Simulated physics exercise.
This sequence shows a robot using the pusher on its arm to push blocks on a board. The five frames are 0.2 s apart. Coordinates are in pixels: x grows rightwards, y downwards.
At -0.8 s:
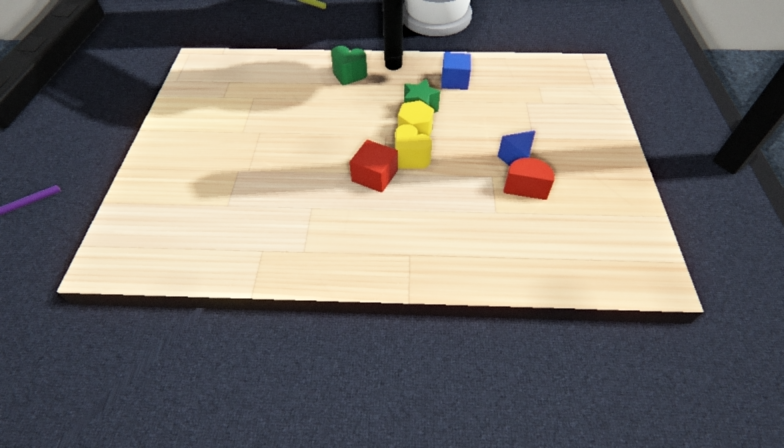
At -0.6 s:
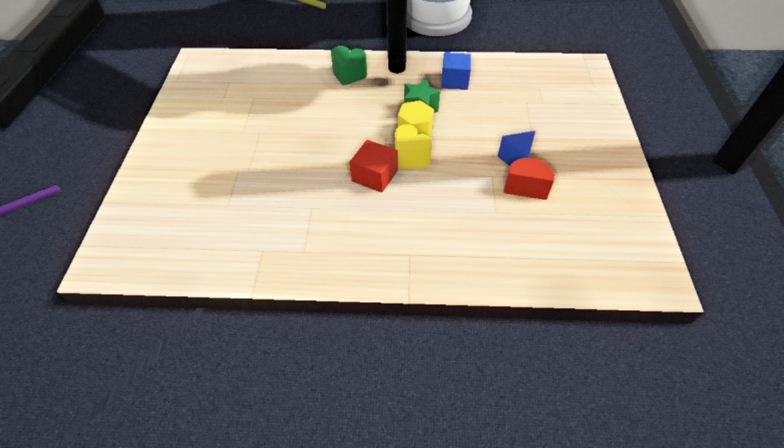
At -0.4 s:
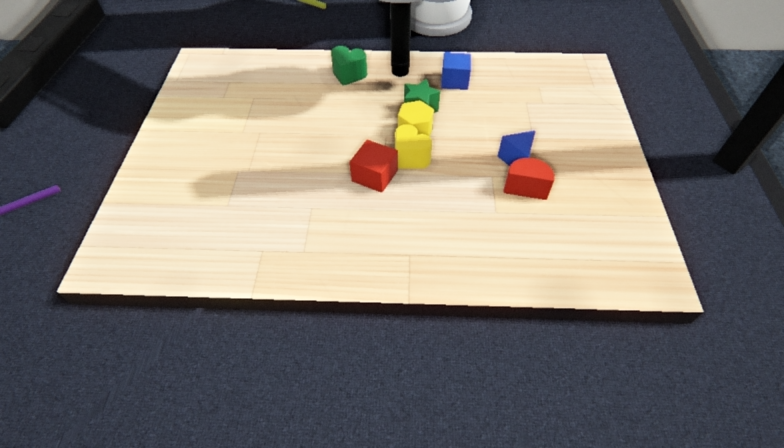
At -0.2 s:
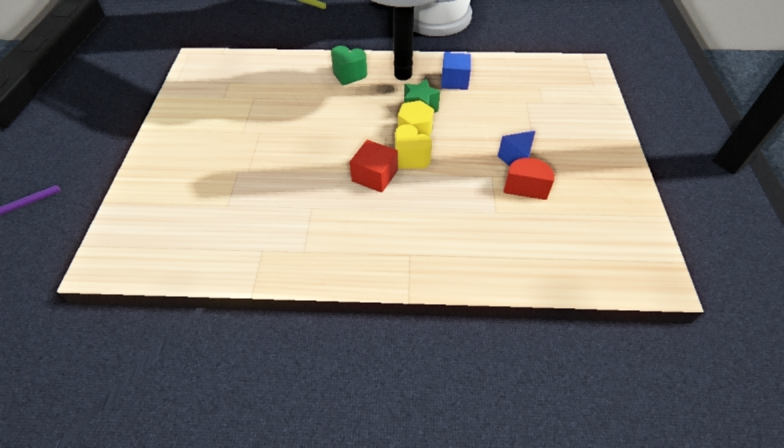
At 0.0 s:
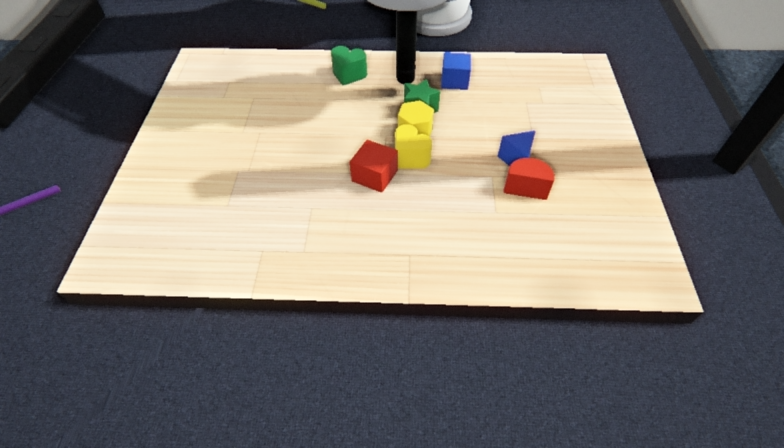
The robot's black pusher crept a little toward the viewer and slightly right, nearing the green star between the green heart and blue square block, while all the colored blocks on the wooden board stayed still.
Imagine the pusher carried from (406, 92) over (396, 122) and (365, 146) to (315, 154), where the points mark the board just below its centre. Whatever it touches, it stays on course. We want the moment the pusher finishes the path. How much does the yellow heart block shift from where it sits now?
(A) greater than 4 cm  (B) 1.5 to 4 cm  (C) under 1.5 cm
C: Under 1.5 cm.
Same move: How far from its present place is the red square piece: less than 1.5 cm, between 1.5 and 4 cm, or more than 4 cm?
The under 1.5 cm band.
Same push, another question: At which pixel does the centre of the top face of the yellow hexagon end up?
The middle of the upper face of the yellow hexagon will lie at about (435, 122) in the picture.
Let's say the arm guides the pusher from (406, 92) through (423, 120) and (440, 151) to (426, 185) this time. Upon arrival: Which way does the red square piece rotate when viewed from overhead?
That block twists clockwise.
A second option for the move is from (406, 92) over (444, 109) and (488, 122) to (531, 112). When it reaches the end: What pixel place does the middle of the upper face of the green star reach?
The spot you're after is about (450, 107) in the image.
The first path, step by step. One third of the way, pusher (396, 110); yellow heart block (416, 144), turned 20° clockwise; yellow hexagon (435, 122); green star (419, 99), turned 75° anticlockwise.
Two thirds of the way, pusher (363, 134); yellow heart block (416, 144), turned 20° clockwise; yellow hexagon (435, 122); green star (419, 100), turned 80° anticlockwise.
At the end, pusher (313, 142); red square piece in place; yellow heart block (416, 144), turned 20° clockwise; yellow hexagon (435, 122); green star (419, 100), turned 80° anticlockwise.
